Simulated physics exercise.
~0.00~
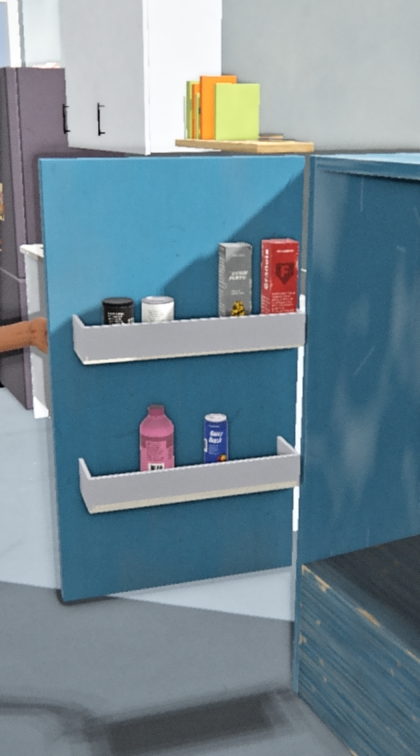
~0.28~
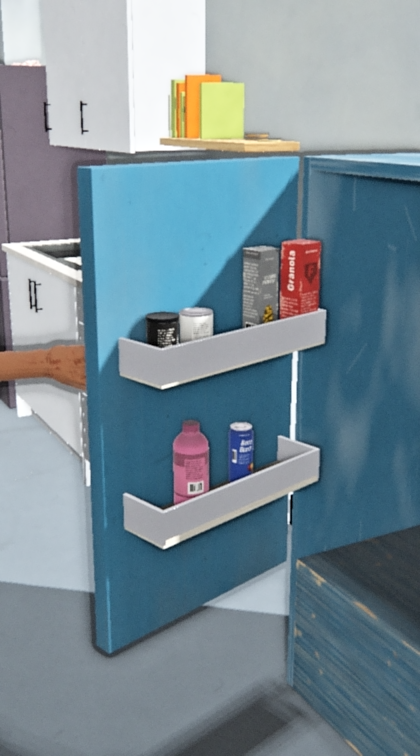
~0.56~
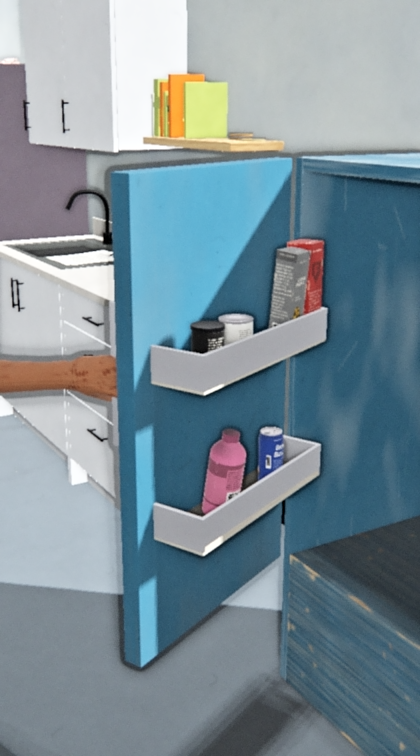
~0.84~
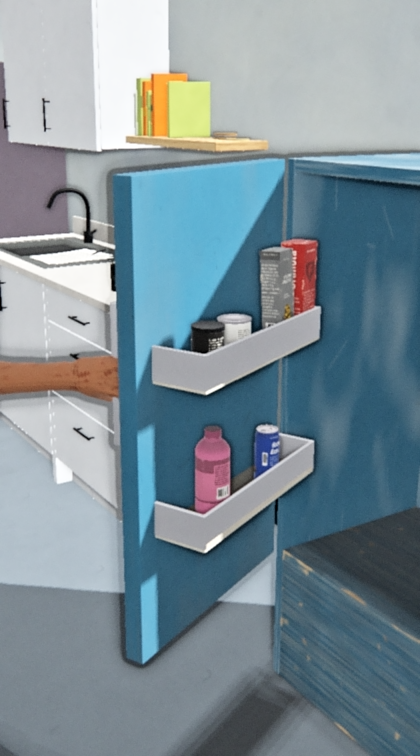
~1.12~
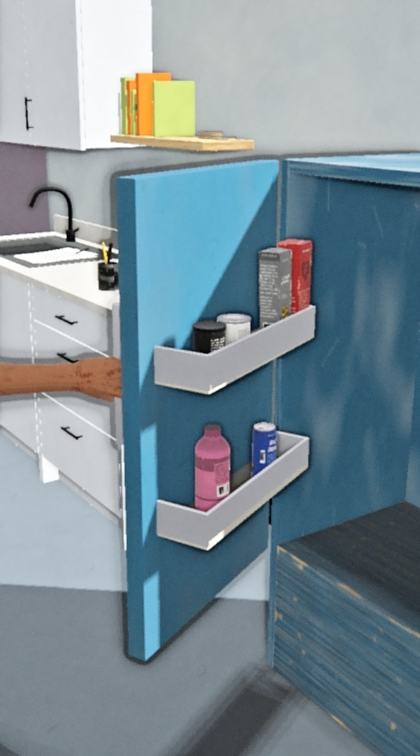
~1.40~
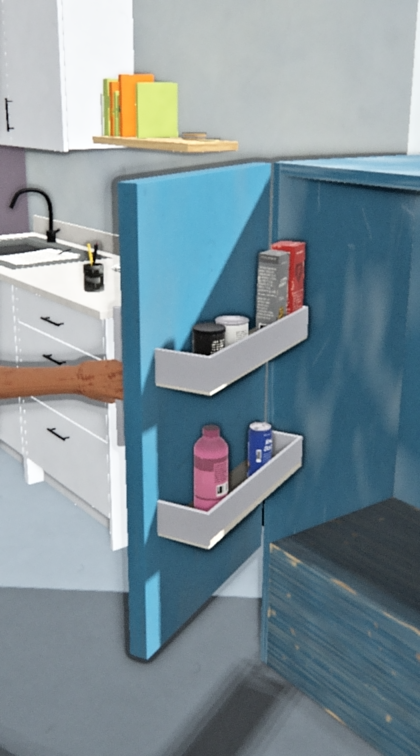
The footage shows a hand pushing a blue cabinet door, which swings around and stops abruptly, with black and white tins and grey and red cartons above a pink bottle and blue can; the bottle tips briefly, then settles upright, and everything stays in the racks.
